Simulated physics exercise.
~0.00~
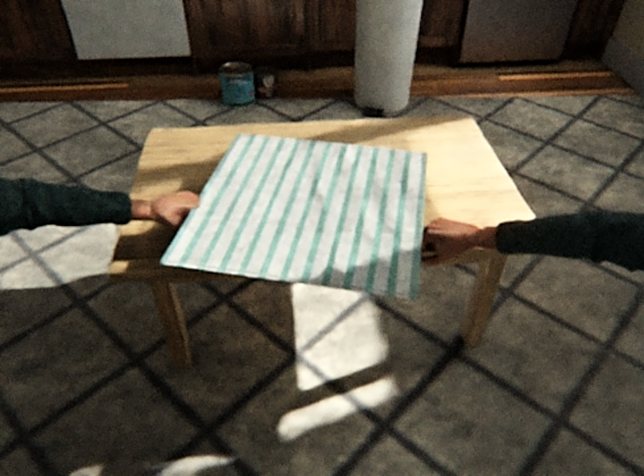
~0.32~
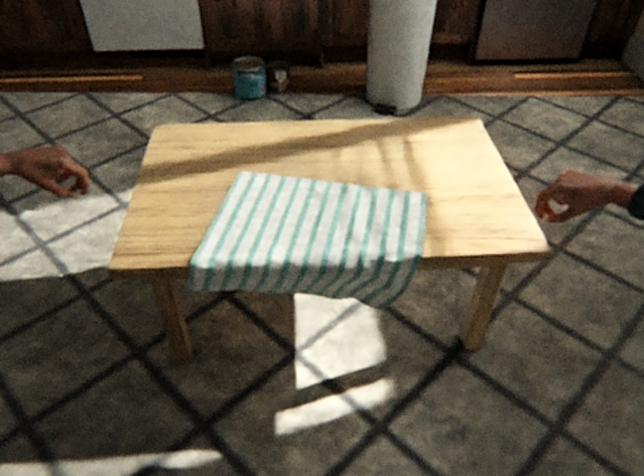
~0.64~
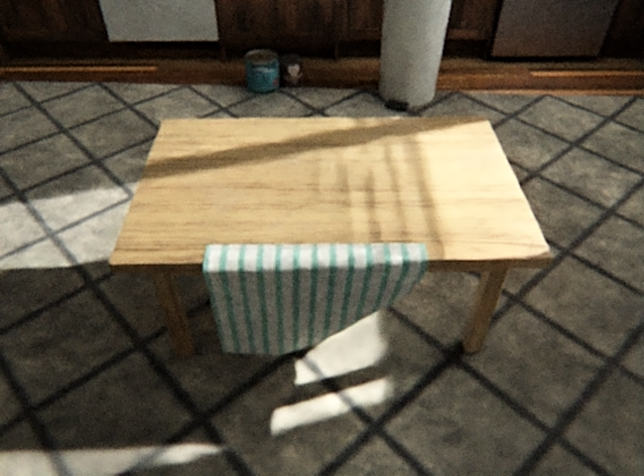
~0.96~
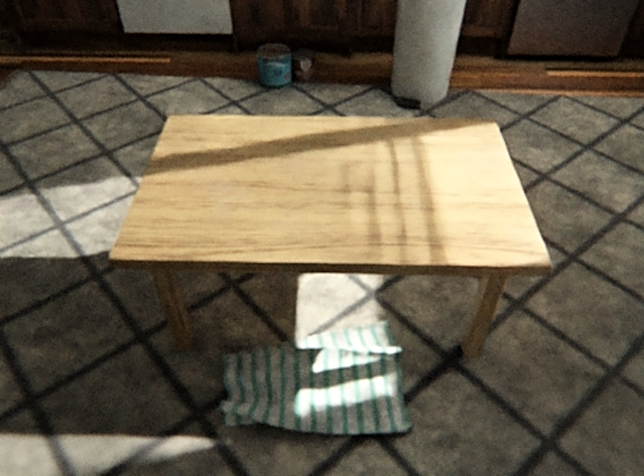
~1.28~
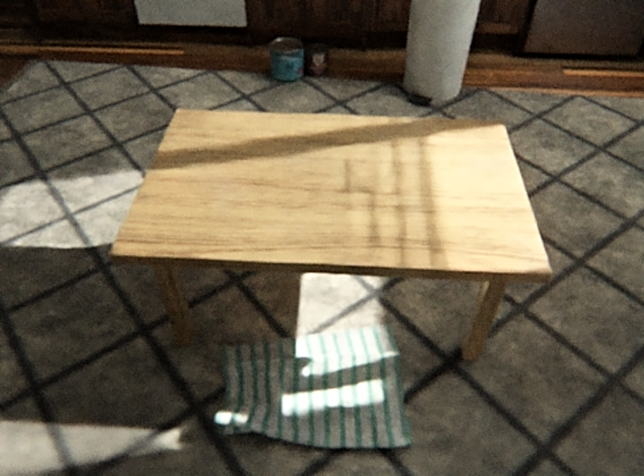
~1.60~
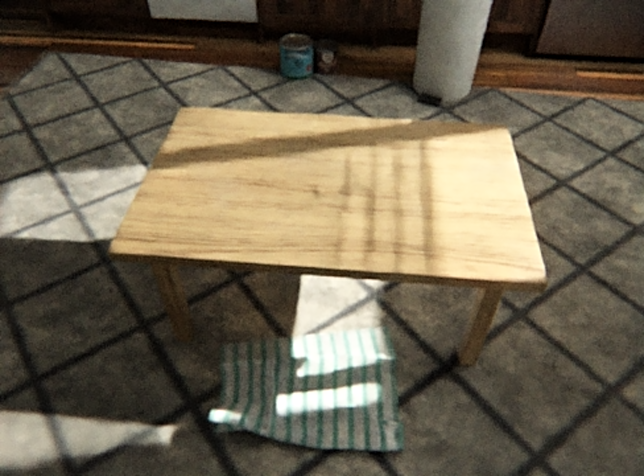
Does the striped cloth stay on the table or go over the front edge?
It goes over the front edge and ends up lying on the floor.
A striped cloth released by two hands slides off a wooden table onto the floor.
